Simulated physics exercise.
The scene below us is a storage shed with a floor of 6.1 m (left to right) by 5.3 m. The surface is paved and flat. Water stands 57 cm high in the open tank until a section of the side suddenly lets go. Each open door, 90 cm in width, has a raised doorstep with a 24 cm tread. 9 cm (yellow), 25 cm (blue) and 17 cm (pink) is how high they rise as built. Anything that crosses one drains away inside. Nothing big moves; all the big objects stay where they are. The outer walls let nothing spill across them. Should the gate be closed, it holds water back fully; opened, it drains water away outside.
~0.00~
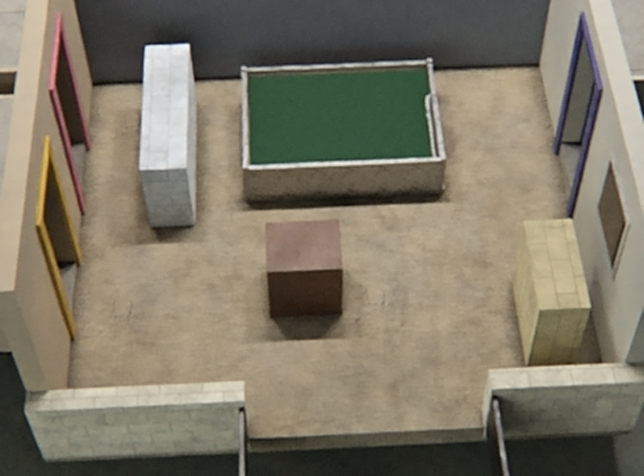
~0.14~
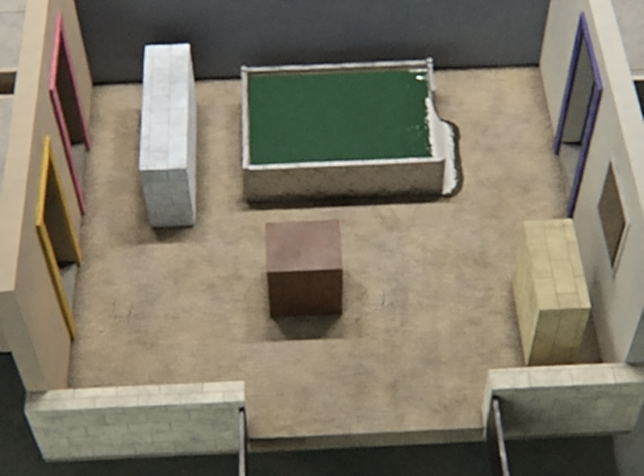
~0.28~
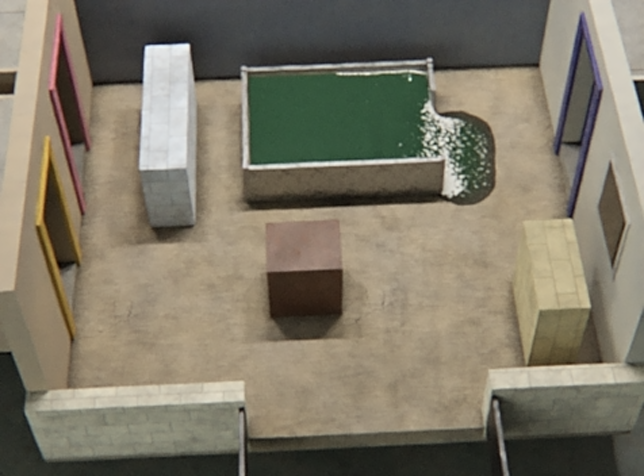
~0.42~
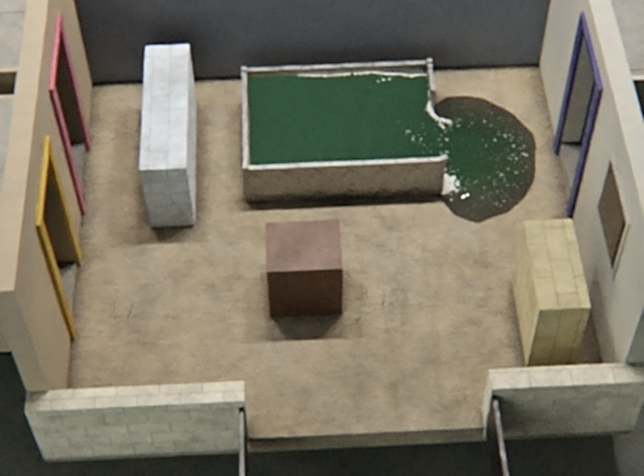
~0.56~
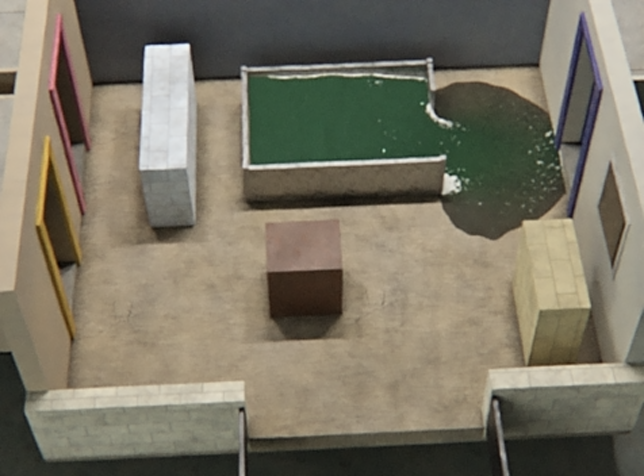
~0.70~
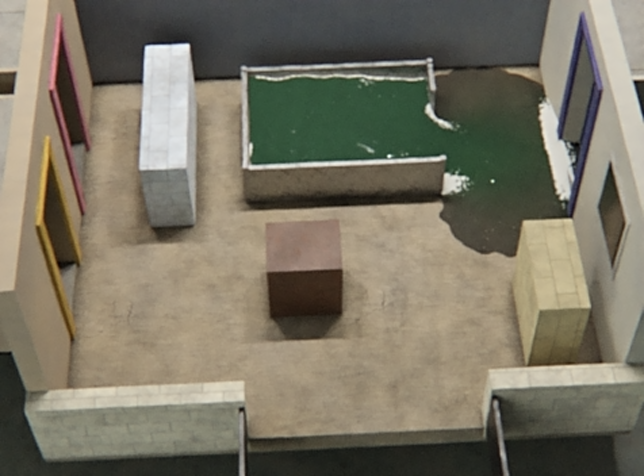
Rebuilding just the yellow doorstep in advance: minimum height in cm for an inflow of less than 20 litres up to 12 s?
Roughly 6.5 cm.
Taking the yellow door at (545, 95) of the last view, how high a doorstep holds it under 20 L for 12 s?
Around 21 cm would do it.
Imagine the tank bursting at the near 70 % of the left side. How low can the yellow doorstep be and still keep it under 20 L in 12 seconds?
I'd say close to 6.5 cm.
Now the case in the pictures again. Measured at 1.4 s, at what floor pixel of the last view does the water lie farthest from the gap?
At about (579, 308).
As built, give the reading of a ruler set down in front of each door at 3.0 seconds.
Yellow door: 0 cm; blue door: 26 cm; pink door: 0 cm.
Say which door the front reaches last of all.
It's the yellow door.
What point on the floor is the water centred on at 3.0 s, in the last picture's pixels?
The centre of all the water is around (422, 170).
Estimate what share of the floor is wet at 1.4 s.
15 %.
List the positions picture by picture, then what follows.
The open tank at (341, 117) is whole and still, 57 cm deep; the yellow door at (60, 246) is dry, in the first frame.
The gap is at (434, 146), the front 0.3 m out at (455, 162); the back of the open tank holds 57 cm, in the second frame.
The front is at (489, 171), 0.7 m from the gap at (433, 148); 0.8 m2 of floor is wet, 57 cm left at the back, in the third frame.
The gap is at (433, 149), the front 1.2 m out at (529, 155); the back of the open tank holds 57 cm, in the fourth frame.
The gap is at (433, 149), the front 1.6 m out at (563, 182); the back of the open tank holds 57 cm, in the fifth frame.
Water pours out at (433, 149) and has run 1.8 m, to (576, 151); about 6 cm deep outside, 56 cm at the back; the yellow door at (60, 246), 4.9 m from the gap, is still 4.8 m from the nearest water, in the sixth frame.
After 1.4 s water covers 15 % of the floor, deepest (35 cm) near (548, 158); it has not reached the yellow door.
After 3.0 s water covers 40 % of the floor, deepest (32 cm) near (598, 402); it has not reached the yellow door.
After 12.0 s water covers 95 % of the floor, deepest (10 cm) near (141, 186); 7 cm at the yellow door, 3 litres in over its 9 cm doorstep.
At the yellow door as built, the water arrived by 5.8 s and peaked near 11 cm at 7.4 s.
Run again over the same 12 s with other heights there, 33 litres in over 5.5 cm, 9 litres over 7.5 cm. The limit of 20 litres is kept from about 6.5 cm up.
